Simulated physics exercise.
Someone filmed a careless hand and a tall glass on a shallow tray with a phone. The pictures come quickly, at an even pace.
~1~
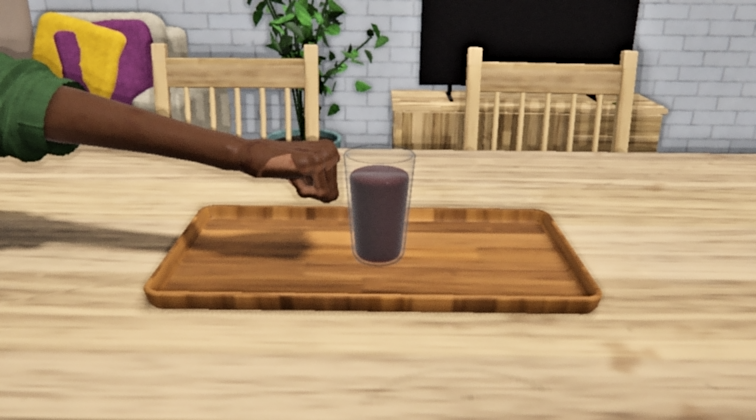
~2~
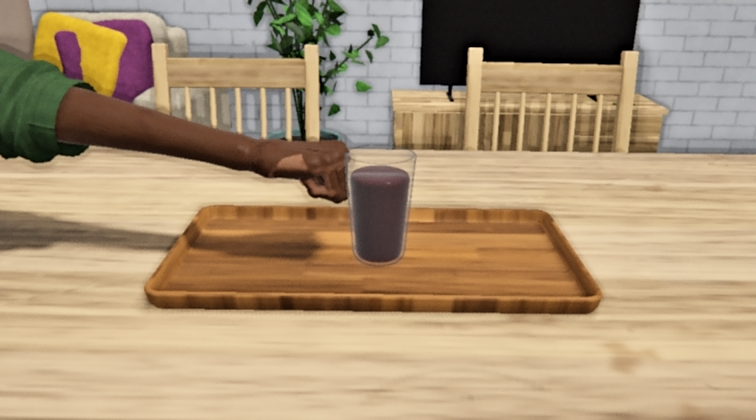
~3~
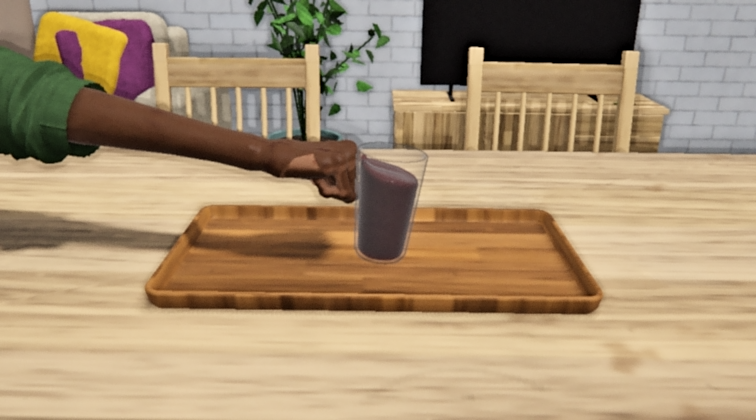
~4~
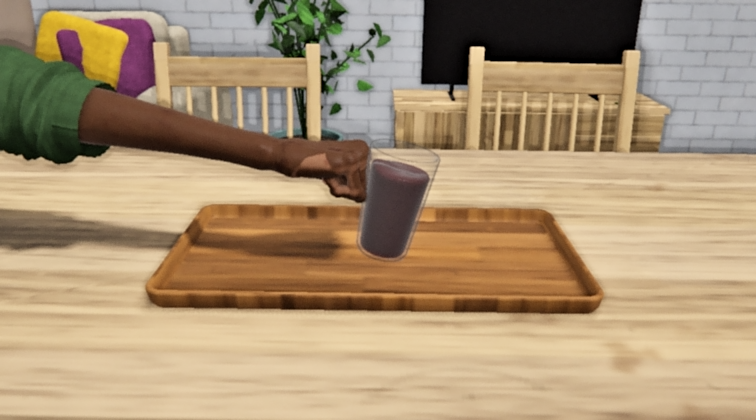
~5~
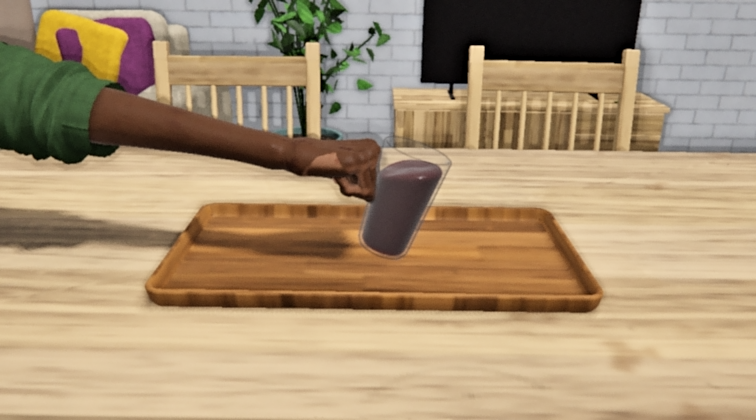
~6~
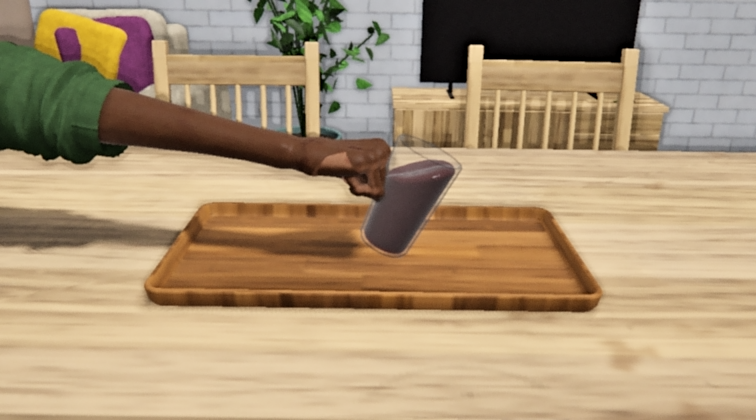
To begin with, a hand reaches in from the left toward an upright tall glass of dark purple drink on a shallow wooden tray. The knuckles press against the glass near its rim and push it rightward, and it leans steadily further right while the drink's surface shifts inside.
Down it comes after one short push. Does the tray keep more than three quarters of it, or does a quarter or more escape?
Result: A quarter or more escapes.
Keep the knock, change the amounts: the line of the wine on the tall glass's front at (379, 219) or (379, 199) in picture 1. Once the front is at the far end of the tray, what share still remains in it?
85 % and 80 %.
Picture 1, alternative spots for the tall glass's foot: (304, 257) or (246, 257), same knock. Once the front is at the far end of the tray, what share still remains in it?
Near 65 % and 55 %.
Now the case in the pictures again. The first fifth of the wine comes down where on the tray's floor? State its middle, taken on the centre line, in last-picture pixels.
Impact centre, mid-line: Approx. (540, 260).
A moment on, the tall glass lies on its side and 100 per cent is in the glass, 0 on the tray and 0 above or beyond its rim.
Next, the tall glass lies on its side and 56 per cent is in the glass, 29 on the tray and 15 above or beyond its rim.
Then the tall glass lies on its side and 34 per cent is in the glass, 35 on the tray and 30 above or beyond its rim.
Later the tall glass lies on its side and 18 per cent is in the glass, 49 on the tray and 33 above or beyond its rim.
In the end 67 per cent is held by tray and glass, 33 is off the tray.
